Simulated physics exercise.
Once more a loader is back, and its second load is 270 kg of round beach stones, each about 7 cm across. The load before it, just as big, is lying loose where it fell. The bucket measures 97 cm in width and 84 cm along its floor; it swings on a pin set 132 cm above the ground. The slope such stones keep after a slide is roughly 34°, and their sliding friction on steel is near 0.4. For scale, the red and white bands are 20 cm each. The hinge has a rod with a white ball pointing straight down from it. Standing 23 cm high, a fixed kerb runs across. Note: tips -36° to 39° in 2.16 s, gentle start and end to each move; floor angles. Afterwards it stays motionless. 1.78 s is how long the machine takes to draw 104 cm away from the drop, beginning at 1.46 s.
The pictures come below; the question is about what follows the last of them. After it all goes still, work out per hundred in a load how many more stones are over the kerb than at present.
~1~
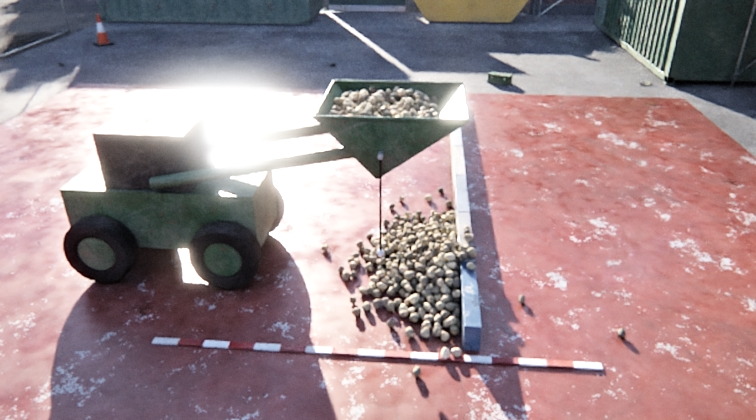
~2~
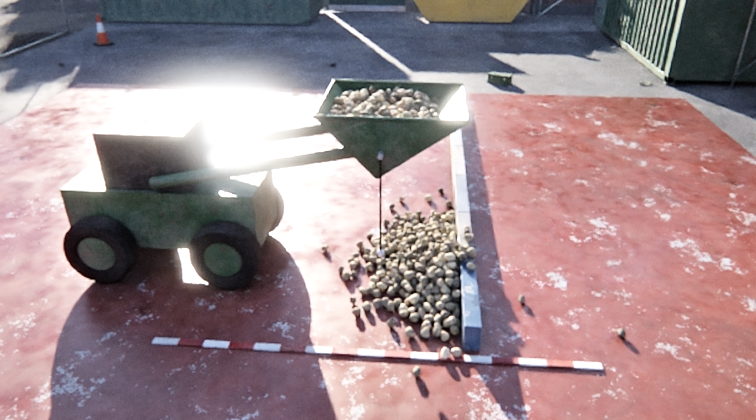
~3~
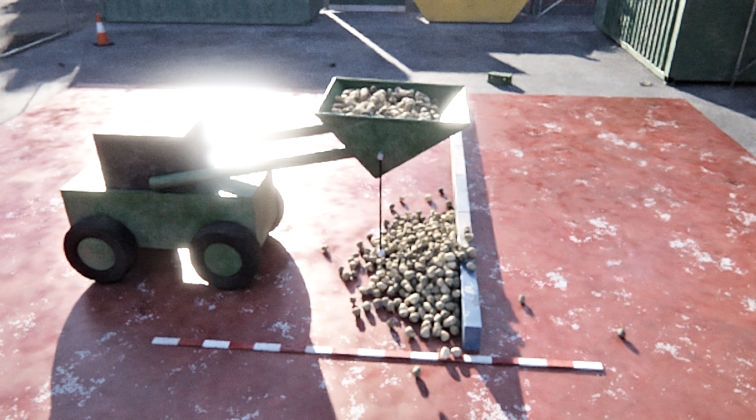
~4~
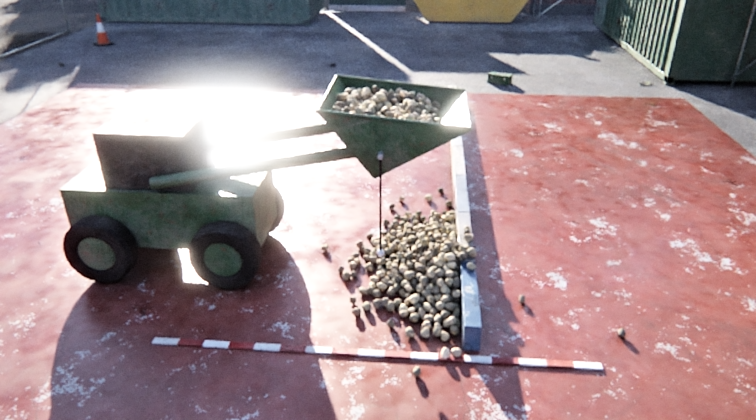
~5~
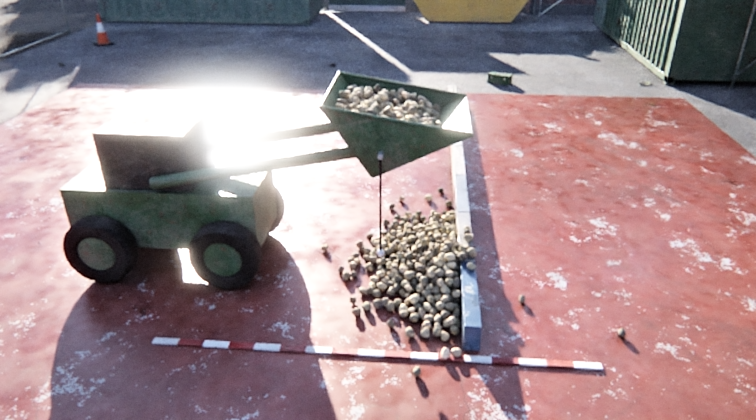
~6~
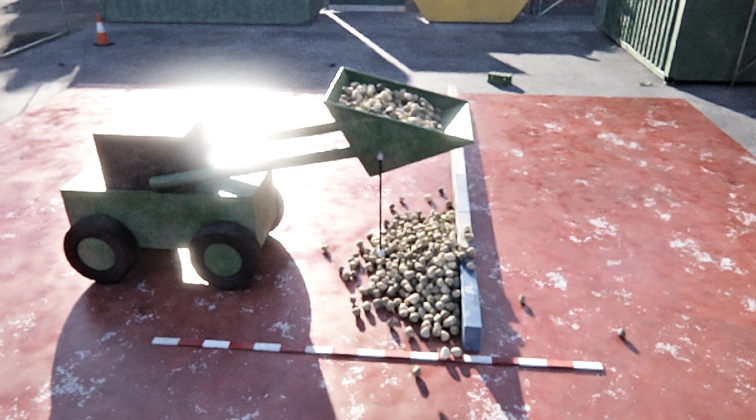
Around 38 stones per hundred.
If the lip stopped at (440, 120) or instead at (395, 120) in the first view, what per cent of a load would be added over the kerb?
The first would add some 15 per cent and the second some 0 per cent.
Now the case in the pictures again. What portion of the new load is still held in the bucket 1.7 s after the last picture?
Some 0 percent, roughly.
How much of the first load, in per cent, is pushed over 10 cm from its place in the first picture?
Roughly 10 per cent of them.
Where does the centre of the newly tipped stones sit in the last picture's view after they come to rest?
(451, 257).
Then, 1.0 s after the last picture the floor is at 27°; in per cent of one load, 89 in the bucket, 111 on this side of the kerb; the foremost stones are at (494, 255).
Then, 1.7 s after the last picture the floor is at 39°; in per cent of one load, 0 in the bucket, 166 on this side of the kerb, 34 over the kerb; the foremost stones are at (563, 269).
Then, 3.1 s after the last picture the floor is at 39°; in per cent of one load, 0 in the bucket, 161 on this side of the kerb, 39 over the kerb; the foremost stones are at (640, 294).
Then, 5.6 s after the last picture the floor is at 39°; in per cent of one load, 0 in the bucket, 161 on this side of the kerb, 39 over the kerb; the foremost stones are at (640, 294). Net gain over the kerb, 38.
